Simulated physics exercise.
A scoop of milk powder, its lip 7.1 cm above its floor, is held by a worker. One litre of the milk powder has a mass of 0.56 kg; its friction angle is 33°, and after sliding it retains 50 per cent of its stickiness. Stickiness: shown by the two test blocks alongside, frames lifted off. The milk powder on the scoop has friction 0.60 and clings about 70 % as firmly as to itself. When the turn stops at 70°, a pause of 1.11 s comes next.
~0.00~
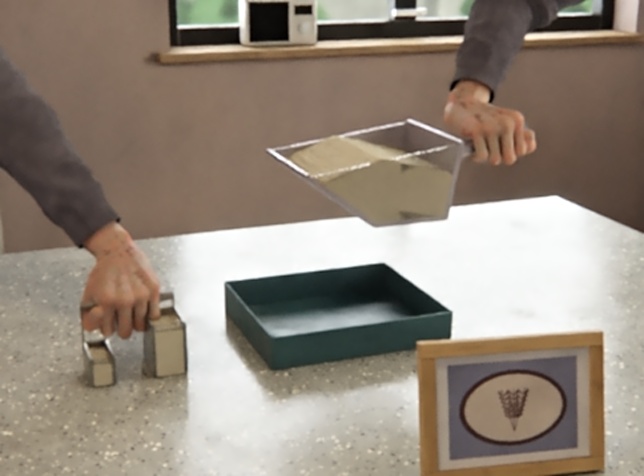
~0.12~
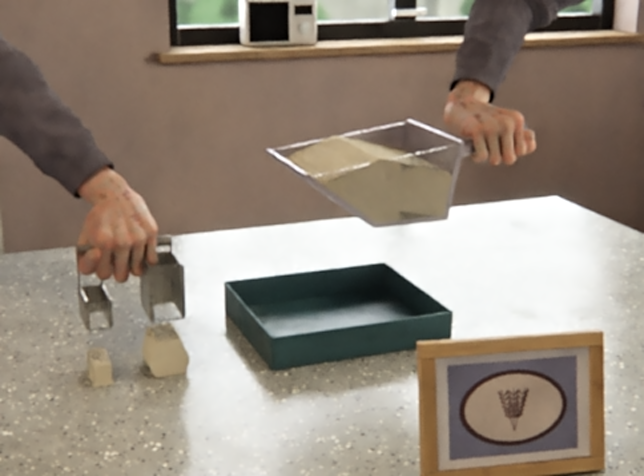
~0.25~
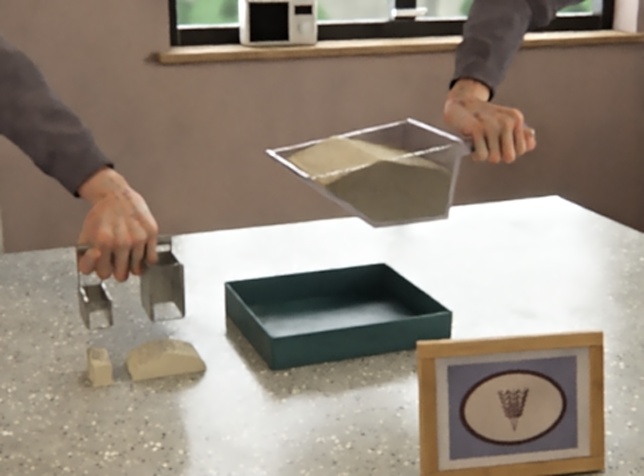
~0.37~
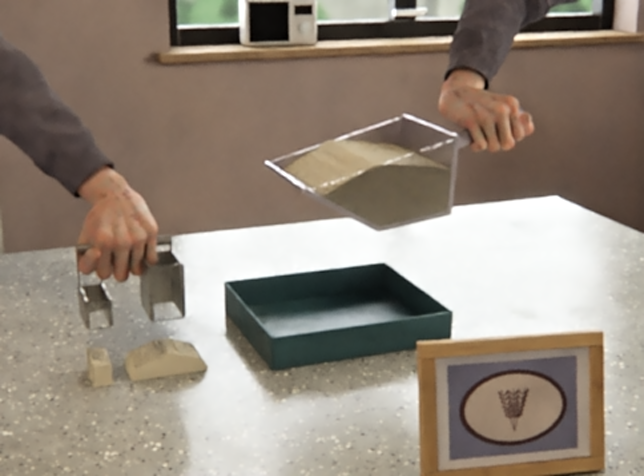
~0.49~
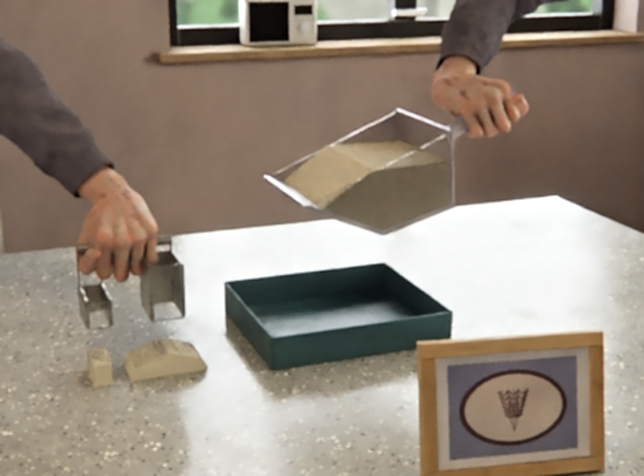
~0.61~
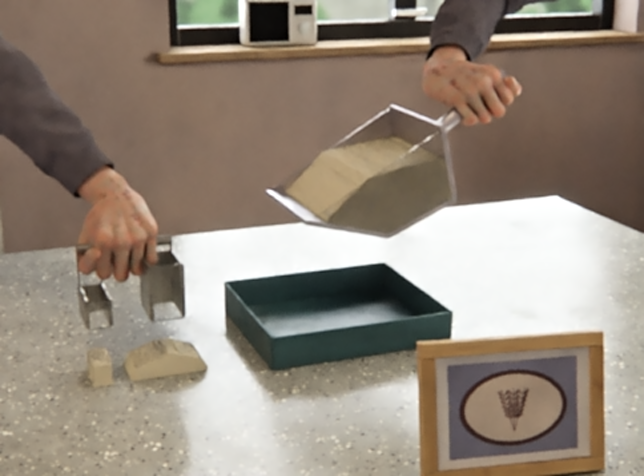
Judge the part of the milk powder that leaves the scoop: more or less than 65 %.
Finding: In excess of 65 percent.
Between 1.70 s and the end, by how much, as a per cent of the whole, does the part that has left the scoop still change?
It changes by about 10 percent of the whole.
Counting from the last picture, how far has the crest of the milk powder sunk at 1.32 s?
2.0 cm.
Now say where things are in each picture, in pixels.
Lip at (309, 175), tilt 0 degrees; crest of the milk powder at (377, 160); block heights 2.9 cm, 6.0 cm (left to right), in the first frame.
Lip at (309, 175), tilt 0 degrees; crest of the milk powder at (377, 160); block heights 2.8 cm, 4.9 cm (left to right), in the second frame.
Lip at (309, 177), tilt 1 degrees; crest of the milk powder at (387, 160); block heights 2.8 cm, 2.9 cm (left to right), in the third frame.
Lip at (307, 189), tilt 7 degrees; crest of the milk powder at (382, 164); block heights 2.7 cm, 2.9 cm (left to right), in the fourth frame.
Lip at (306, 205), tilt 15 degrees; crest of the milk powder at (386, 168); block heights 2.7 cm, 2.8 cm (left to right), in the fifth frame.
Lip at (308, 220), tilt 23 degrees; crest of the milk powder at (435, 160); block heights 2.7 cm, 2.8 cm (left to right), in the sixth frame.
After 0.94 s, the scoop is at 44 degrees and 0 % has left it.
After 1.32 s, the scoop is at 68 degrees and 25 % has left it.
After 1.70 s, the scoop is at 70 degrees and 75 % has left it.
After 2.08 s, the scoop is at 70 degrees and 85 % has left it.
After 2.34 s, the scoop is at 70 degrees and 85 % has left it.
